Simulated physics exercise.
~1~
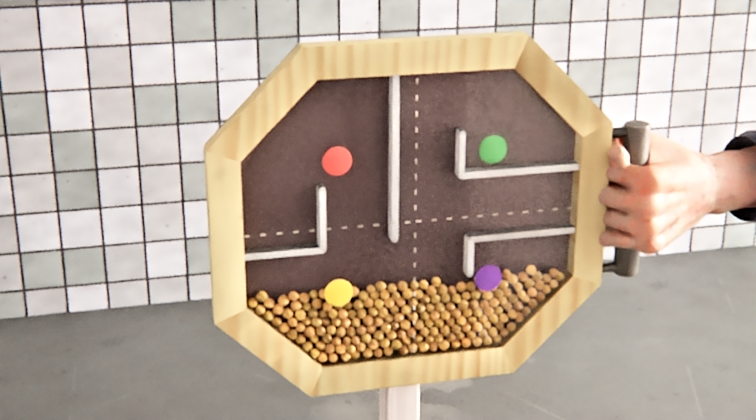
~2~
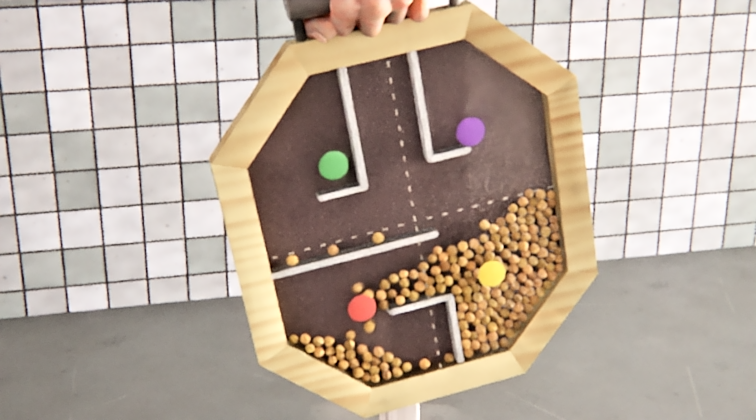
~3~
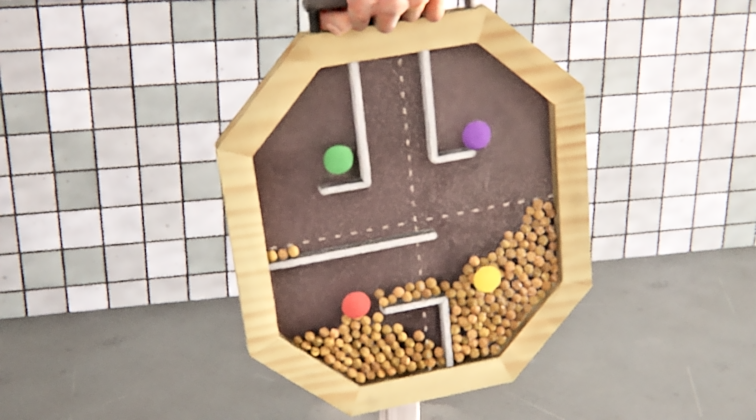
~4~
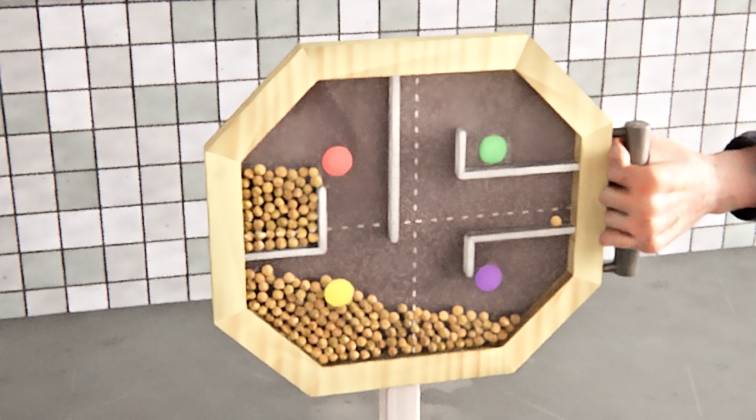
Against a tiled wall, a hand turns a framed case of beads anticlockwise, then back level, leaving most beads left.
